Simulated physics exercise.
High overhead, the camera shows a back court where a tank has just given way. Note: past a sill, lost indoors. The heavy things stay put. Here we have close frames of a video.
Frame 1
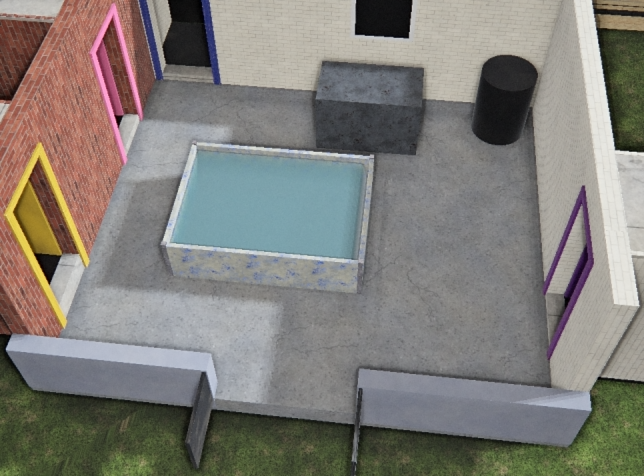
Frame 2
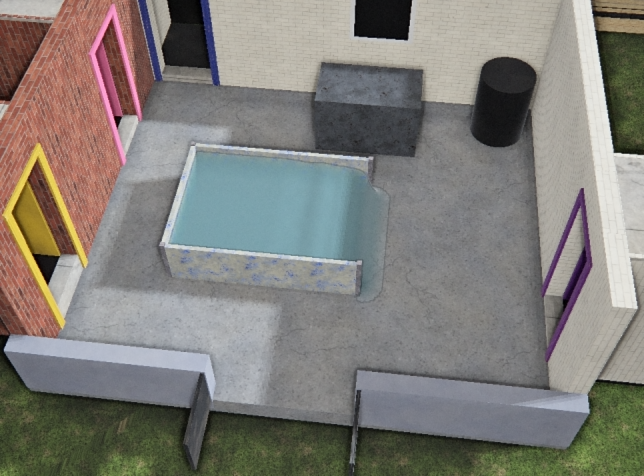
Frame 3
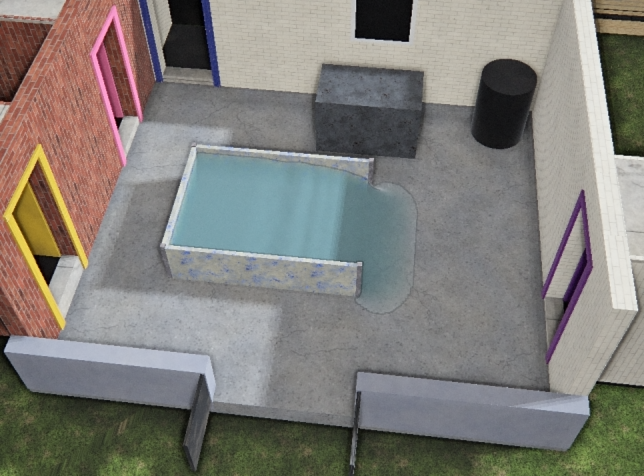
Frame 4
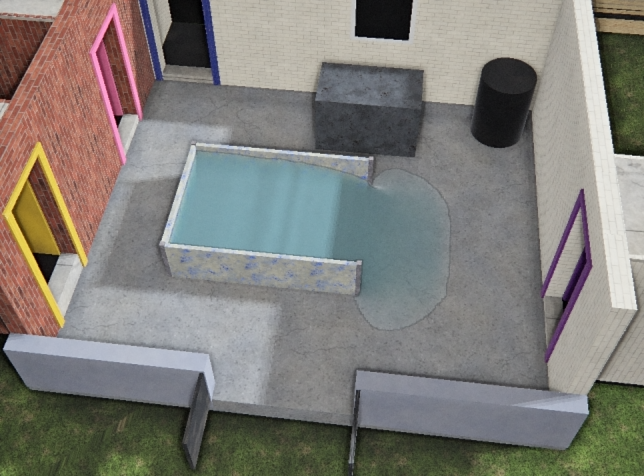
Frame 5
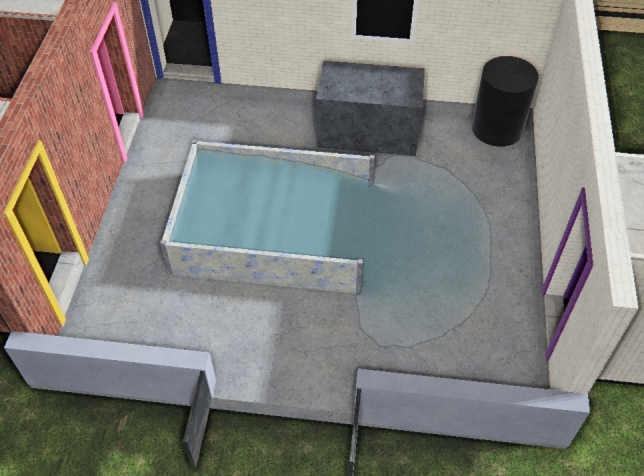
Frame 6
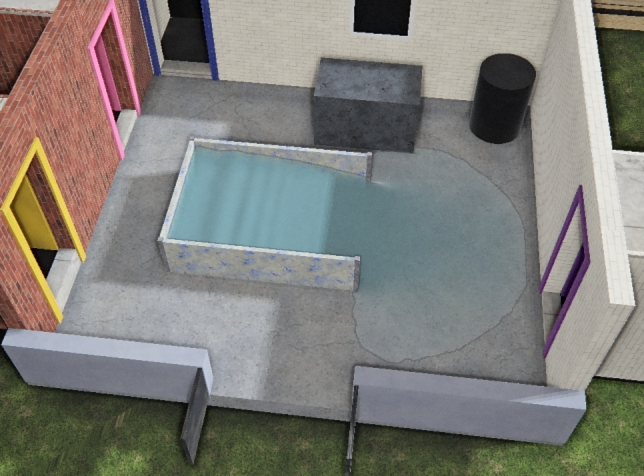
Water pouring from the opened right side of a rectangular tank, spreading in a widening rounded sheet across a grey walled courtyard.
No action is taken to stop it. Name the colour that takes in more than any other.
Purple.
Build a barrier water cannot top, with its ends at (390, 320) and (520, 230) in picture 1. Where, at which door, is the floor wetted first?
Answer: The purple one.
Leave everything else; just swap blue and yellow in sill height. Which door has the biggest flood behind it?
My answer is the purple-painted one.
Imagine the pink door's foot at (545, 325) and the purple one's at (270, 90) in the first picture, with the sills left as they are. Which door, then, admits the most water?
The door marked pink.
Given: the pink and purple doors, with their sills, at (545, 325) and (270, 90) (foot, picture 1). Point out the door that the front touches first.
That would be the pink door.
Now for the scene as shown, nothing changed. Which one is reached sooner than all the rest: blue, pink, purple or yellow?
That's the purple-painted one, I reckon.
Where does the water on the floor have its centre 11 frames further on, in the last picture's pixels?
Roughly (390, 235) in the last picture.
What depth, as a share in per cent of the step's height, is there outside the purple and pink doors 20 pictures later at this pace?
Approx. 310 % then 0 %.
A moment on, water covers 35 % of the floor; pink door not reached, purple door some in, blue door not reached, yellow door not reached.
Next, water covers 40 % of the floor; pink door not reached, purple door a lot in, blue door not reached, yellow door not reached.
Then, water covers 45 % of the floor; pink door not reached, purple door a lot in, blue door not reached, yellow door not reached.
Later, water covers 90 % of the floor; pink door wet at the sill, nothing in, purple door a lot in, blue door wet at the sill, nothing in, yellow door wet at the sill, nothing in.
In the end, water covers 100 % of the floor; pink door wet at the sill, nothing in, purple door a lot in, blue door wet at the sill, nothing in, yellow door wet at the sill, nothing in; the purple door has let in the most.
